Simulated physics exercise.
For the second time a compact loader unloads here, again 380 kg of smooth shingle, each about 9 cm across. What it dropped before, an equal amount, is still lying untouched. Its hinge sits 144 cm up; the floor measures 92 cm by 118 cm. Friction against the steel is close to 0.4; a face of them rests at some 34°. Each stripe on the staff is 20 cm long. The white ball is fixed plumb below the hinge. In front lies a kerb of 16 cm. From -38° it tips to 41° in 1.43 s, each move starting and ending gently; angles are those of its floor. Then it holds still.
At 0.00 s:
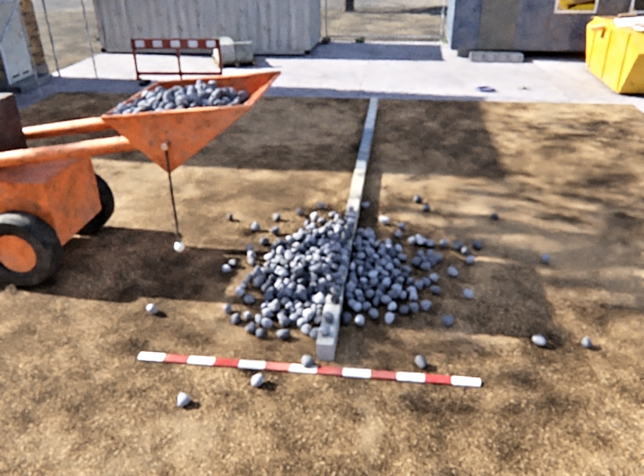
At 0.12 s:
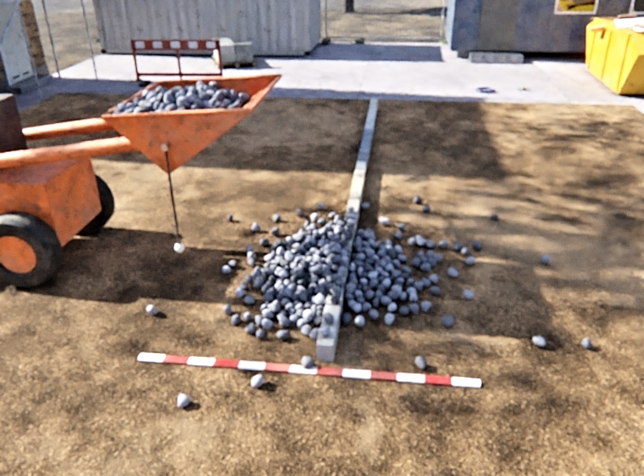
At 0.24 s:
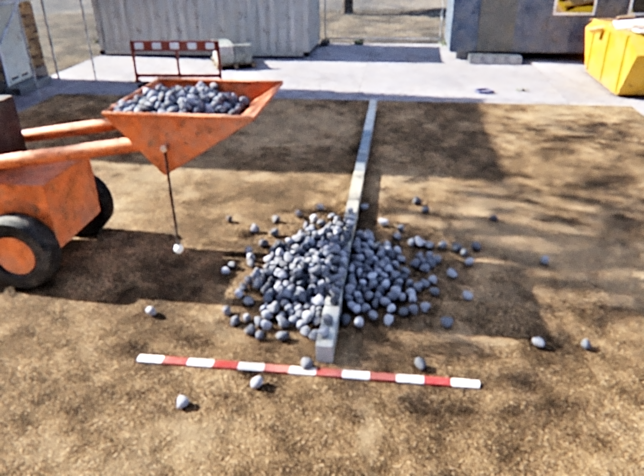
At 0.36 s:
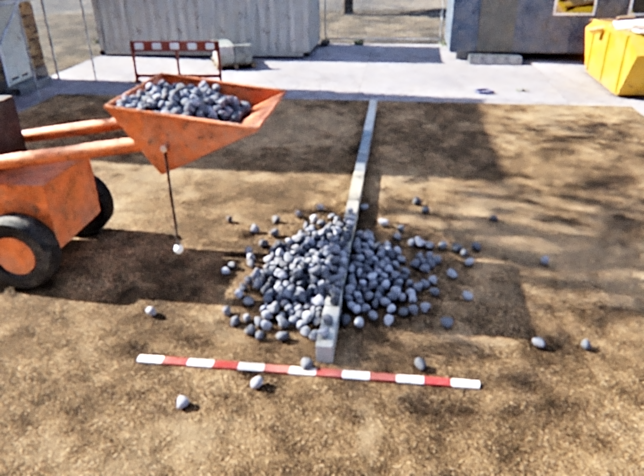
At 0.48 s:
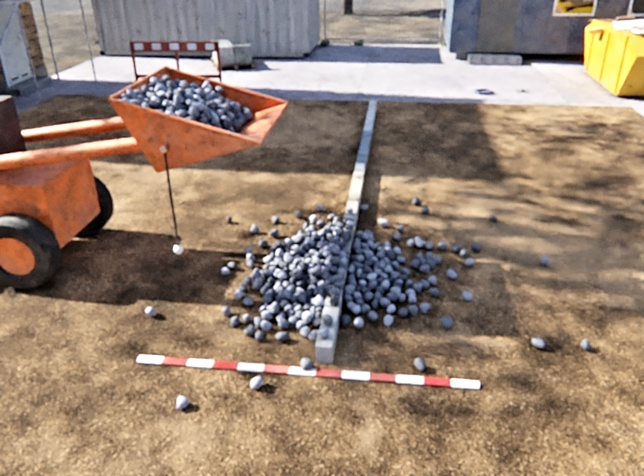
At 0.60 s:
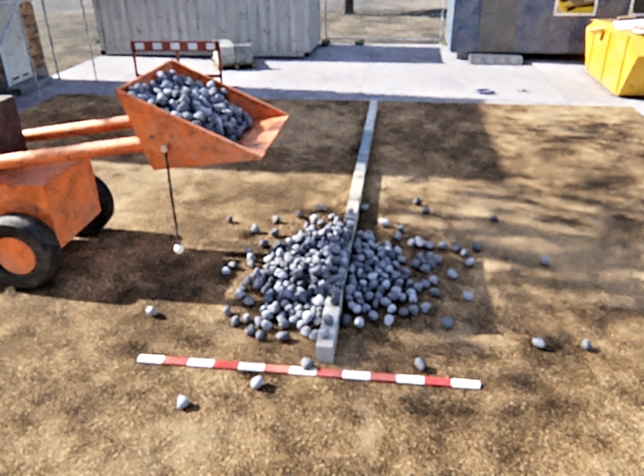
An orange loader's bucket, full of smooth grey stones, slowly tilted its front edge downward while the stones shifted a little inside, and the pile lying across the kerb beside it stayed still.
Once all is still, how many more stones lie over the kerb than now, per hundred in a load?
Roughly 6 per cent of a load more.
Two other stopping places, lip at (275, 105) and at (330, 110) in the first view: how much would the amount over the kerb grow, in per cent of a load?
Near 30 per cent from the first place, 95 from the second.
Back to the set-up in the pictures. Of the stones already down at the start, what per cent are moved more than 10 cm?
Roughly 15 per cent of them.
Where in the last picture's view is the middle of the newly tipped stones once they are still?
Their middle is at about (295, 257).
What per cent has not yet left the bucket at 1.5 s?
About 35 per cent.
After 1.1 s the floor is at 29°; in per cent of one load, 99 in the bucket, 70 on this side of the kerb, 30 over the kerb; the foremost stones are at (502, 273).
After 1.5 s the floor is at 41°; in per cent of one load, 37 in the bucket, 133 on this side of the kerb, 30 over the kerb; the foremost stones are at (502, 273).
After 1.9 s the floor is at 41°; in per cent of one load, 1 in the bucket, 167 on this side of the kerb, 32 over the kerb; the foremost stones are at (502, 273).
After 4.7 s the floor is at 41°; in per cent of one load, 0 in the bucket, 163 on this side of the kerb, 36 over the kerb; the foremost stones are at (503, 275). Net gain over the kerb, 6.
